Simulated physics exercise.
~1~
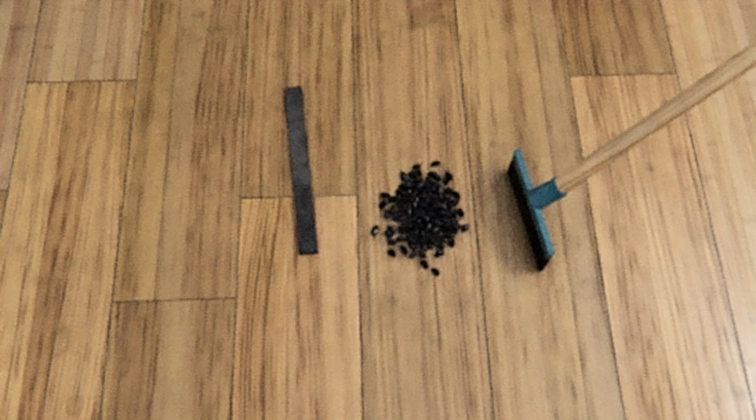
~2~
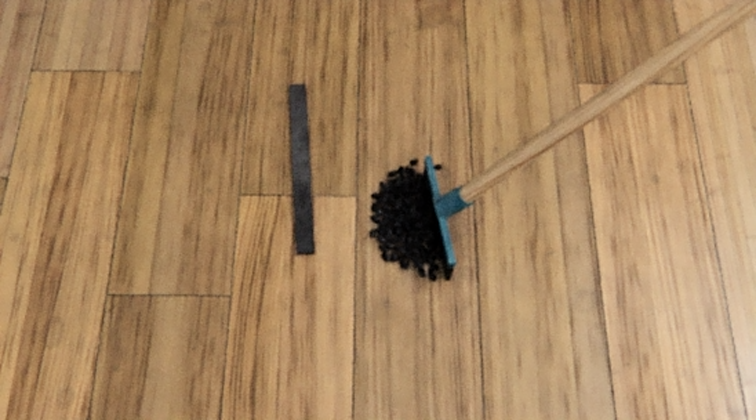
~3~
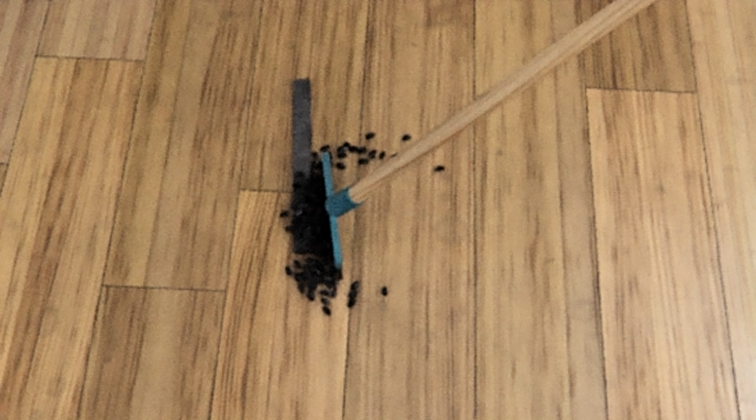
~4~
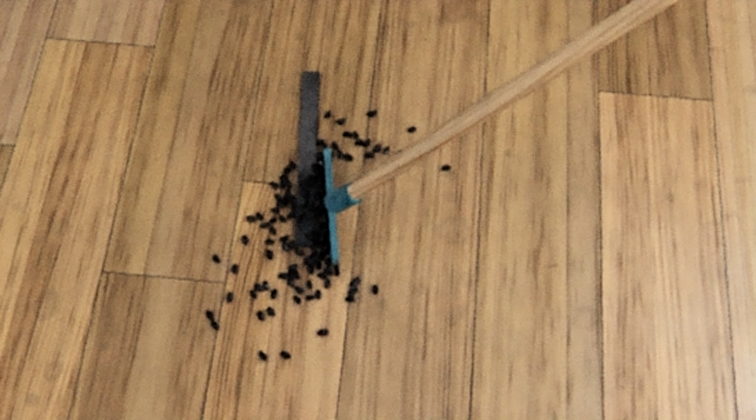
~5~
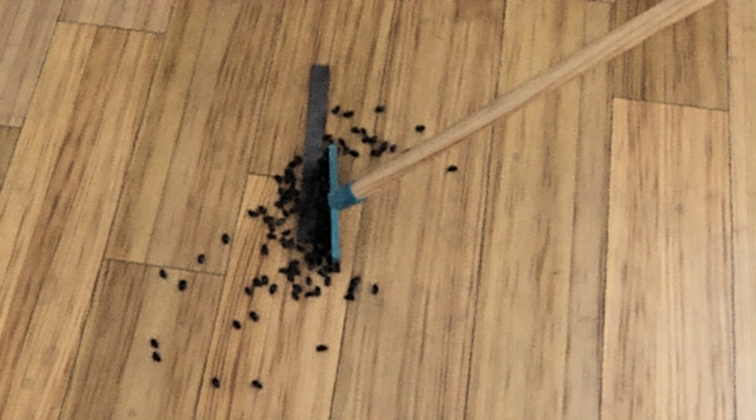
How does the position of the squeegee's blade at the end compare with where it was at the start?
At the start the blade stands to the right of the bean pile, well away from the dark strip. By the end it is farther left and slightly higher in view, right beside the strip with beans scattered around it.
